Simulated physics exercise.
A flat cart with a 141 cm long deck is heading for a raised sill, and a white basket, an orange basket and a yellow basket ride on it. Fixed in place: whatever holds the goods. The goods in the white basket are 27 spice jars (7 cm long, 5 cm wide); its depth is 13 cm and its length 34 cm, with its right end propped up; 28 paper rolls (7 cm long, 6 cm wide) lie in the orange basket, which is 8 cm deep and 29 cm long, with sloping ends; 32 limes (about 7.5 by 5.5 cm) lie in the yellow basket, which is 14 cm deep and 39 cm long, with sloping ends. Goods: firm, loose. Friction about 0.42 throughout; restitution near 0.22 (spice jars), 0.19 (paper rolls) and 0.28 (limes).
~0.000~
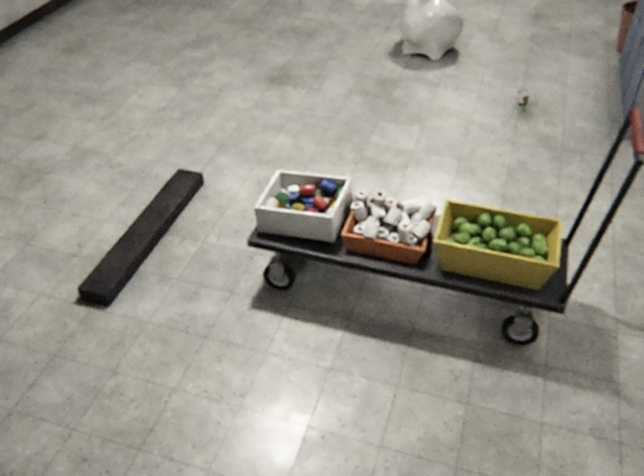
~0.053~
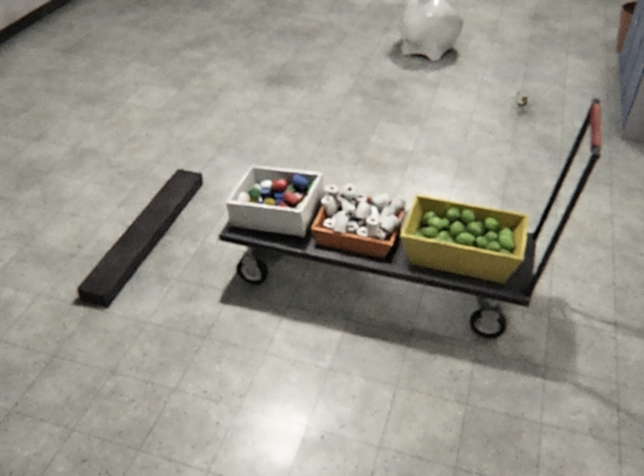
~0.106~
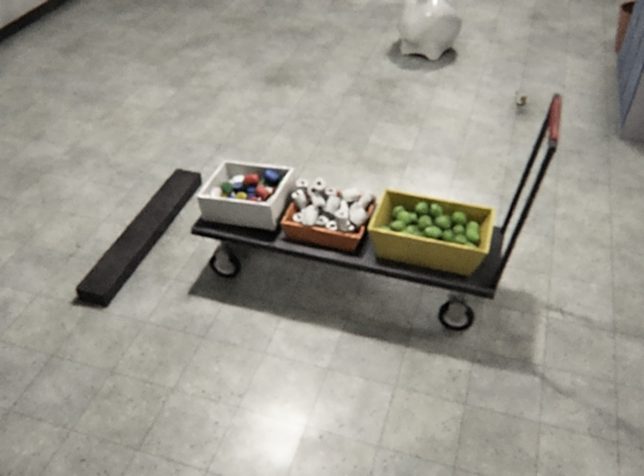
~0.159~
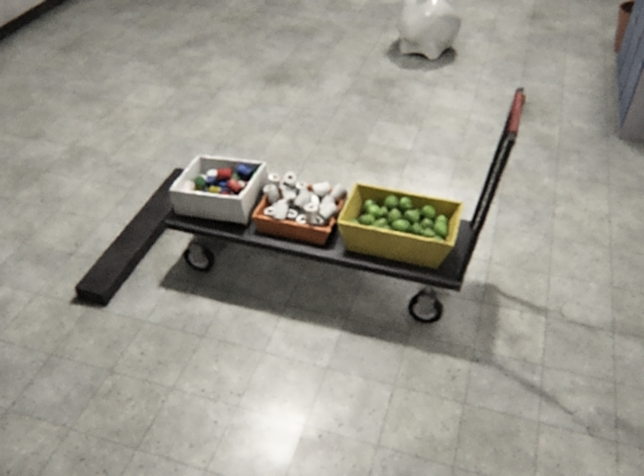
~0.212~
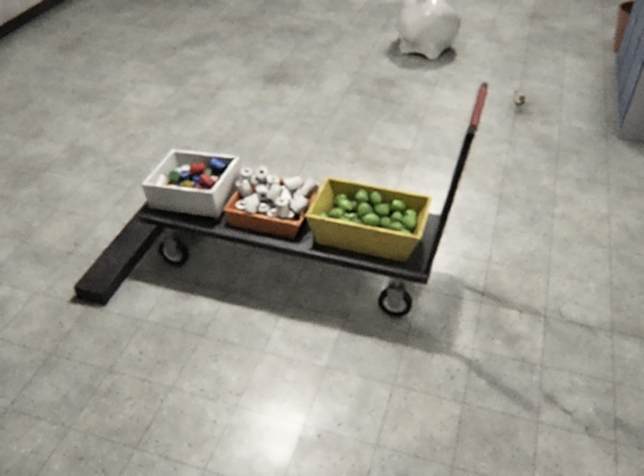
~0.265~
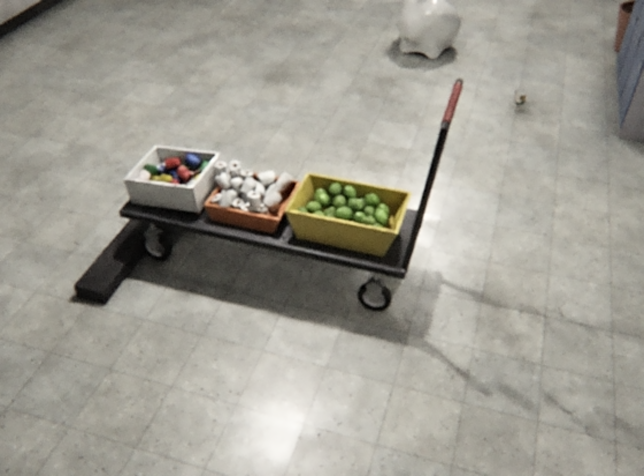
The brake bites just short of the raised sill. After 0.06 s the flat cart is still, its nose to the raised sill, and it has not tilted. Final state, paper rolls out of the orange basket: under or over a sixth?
Most likely the spillage is greater than a sixth of the load.
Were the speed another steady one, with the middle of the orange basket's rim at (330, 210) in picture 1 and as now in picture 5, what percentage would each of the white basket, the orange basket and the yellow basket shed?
White basket 0 %, orange basket 10 %, yellow basket 0 %.
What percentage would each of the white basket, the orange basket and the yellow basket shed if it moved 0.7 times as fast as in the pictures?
In that case the white basket sheds 0 per cent, the orange basket 20 per cent and the yellow basket 0 per cent.
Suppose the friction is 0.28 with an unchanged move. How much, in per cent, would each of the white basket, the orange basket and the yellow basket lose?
White basket 10%, orange basket 40%, yellow basket 0%.
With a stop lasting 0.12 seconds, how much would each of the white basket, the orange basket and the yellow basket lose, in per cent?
Result - white basket: 0 percent, orange basket: 20 percent, yellow basket: 0 percent.
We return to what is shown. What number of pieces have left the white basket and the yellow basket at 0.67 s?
The white basket is at about 2 and the yellow basket at about 1.
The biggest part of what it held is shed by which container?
Answer: The orange basket.
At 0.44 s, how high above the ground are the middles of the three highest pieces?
Roughly 54 centimetres.
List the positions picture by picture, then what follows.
In the first frame (we follow the rim corner now nearest the camera), orange basket at (422, 250); yellow basket at (556, 265); 66 cm still to roll; nothing out yet.
The second frame shows orange basket at (390, 243); yellow basket at (521, 258); 52 cm still to roll.
The third frame shows orange basket at (358, 237); yellow basket at (485, 251); 38 cm still to roll.
The fourth frame shows orange basket at (327, 230); yellow basket at (451, 244); 25 cm still to roll.
The fifth frame shows orange basket at (297, 224); yellow basket at (418, 237); 11 cm still to roll.
The sixth frame shows orange basket at (277, 219); yellow basket at (395, 232); stopping; 1 out, the lowest roll at (221, 171).
After 0.32 s, 0 of 27 out of the white basket, 2 of 28 out of the orange basket and 0 of 32 out of the yellow basket.
After 0.44 s, 1 of 27 out of the white basket, 5 of 28 out of the orange basket and 1 of 32 out of the yellow basket.
After 0.67 s, 2 of 27 out of the white basket, 8 of 28 out of the orange basket and 1 of 32 out of the yellow basket.
Outcome (at 1.18 s), 2 of 27 out of the white basket, 9 of 28 out of the orange basket and 1 of 32 out of the yellow basket. Asked share, 9 of 28, 32 per cent.
